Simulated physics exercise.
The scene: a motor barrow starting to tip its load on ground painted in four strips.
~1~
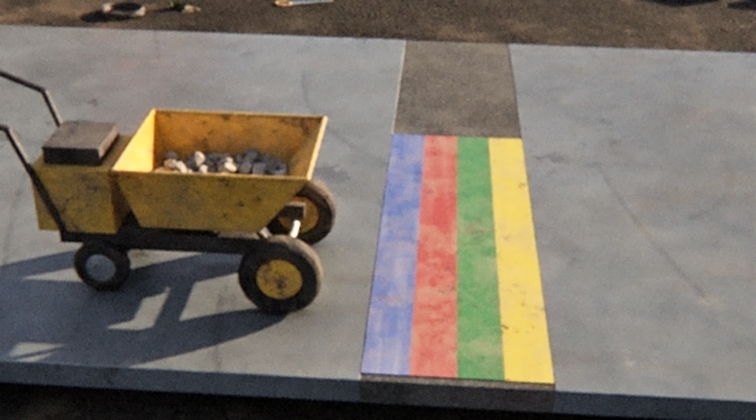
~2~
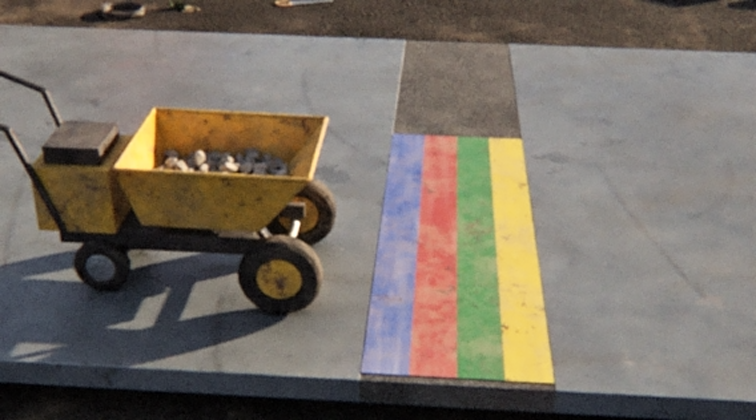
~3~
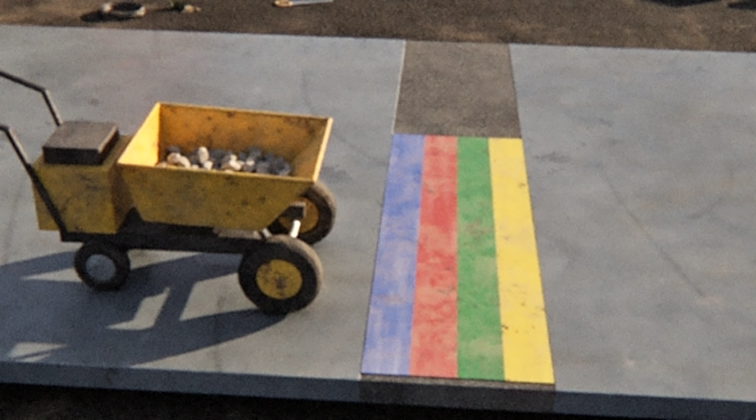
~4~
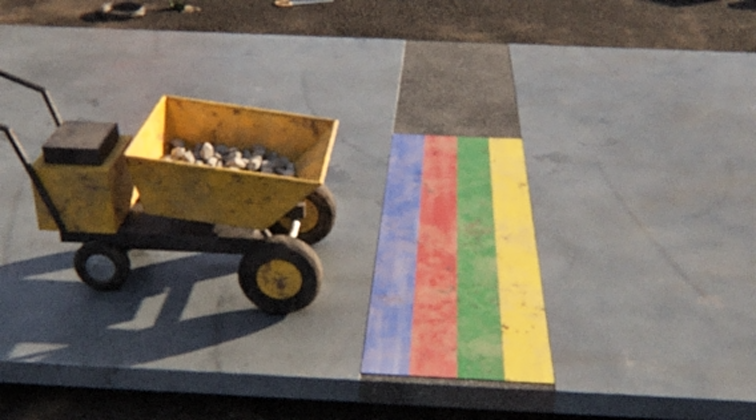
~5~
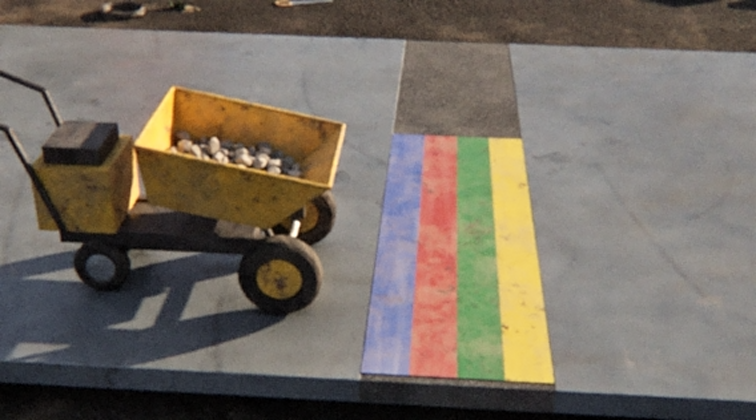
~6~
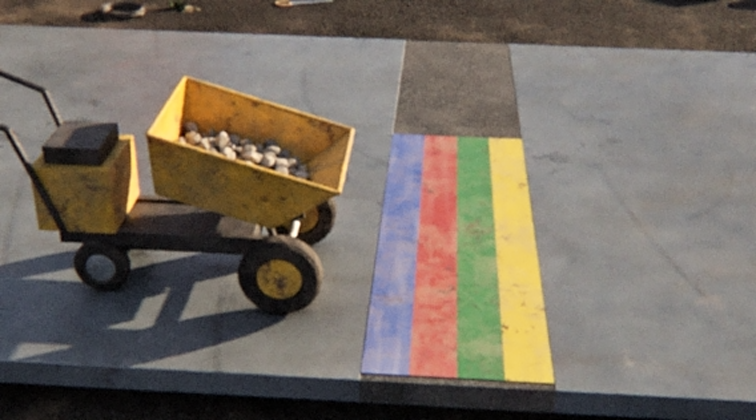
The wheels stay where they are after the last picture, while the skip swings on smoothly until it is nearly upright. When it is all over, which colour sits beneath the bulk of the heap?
The bulk sits over the red colour.
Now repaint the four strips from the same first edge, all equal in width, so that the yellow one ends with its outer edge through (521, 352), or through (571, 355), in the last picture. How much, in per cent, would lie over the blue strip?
I'd estimate some 20 per cent, and then some 30 per cent.
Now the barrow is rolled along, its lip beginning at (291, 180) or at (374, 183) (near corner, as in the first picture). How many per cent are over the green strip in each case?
20 % and 50 %, in that order.
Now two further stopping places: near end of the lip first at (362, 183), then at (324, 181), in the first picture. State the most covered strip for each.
First: That green strip. Next: The red one.
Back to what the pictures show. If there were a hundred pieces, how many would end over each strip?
Estimated shares: Blue strip 20 %, red strip 45 %, green strip 25 %, yellow strip 5 %.
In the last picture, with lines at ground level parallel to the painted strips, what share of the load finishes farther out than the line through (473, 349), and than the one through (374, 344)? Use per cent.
Close to 20 % and 100 %, in that order.
Shortly afterwards, skip tipped steeply; the whole lot in the skip.
Next, skip tipped right over; all but a few in the skip; a little over the blue strip; only a few over the red strip; only a few falling.
Some moments later, skip tipped right over; a little in the skip; a little over the blue strip; near half over the red strip; near a quarter over the green strip; a little over the yellow strip; only a few off the paint.
In the end, skip tipped right over; only a few in the skip; near a quarter over the blue strip; near half over the red strip; near a quarter over the green strip; a little over the yellow strip; only a few off the paint.
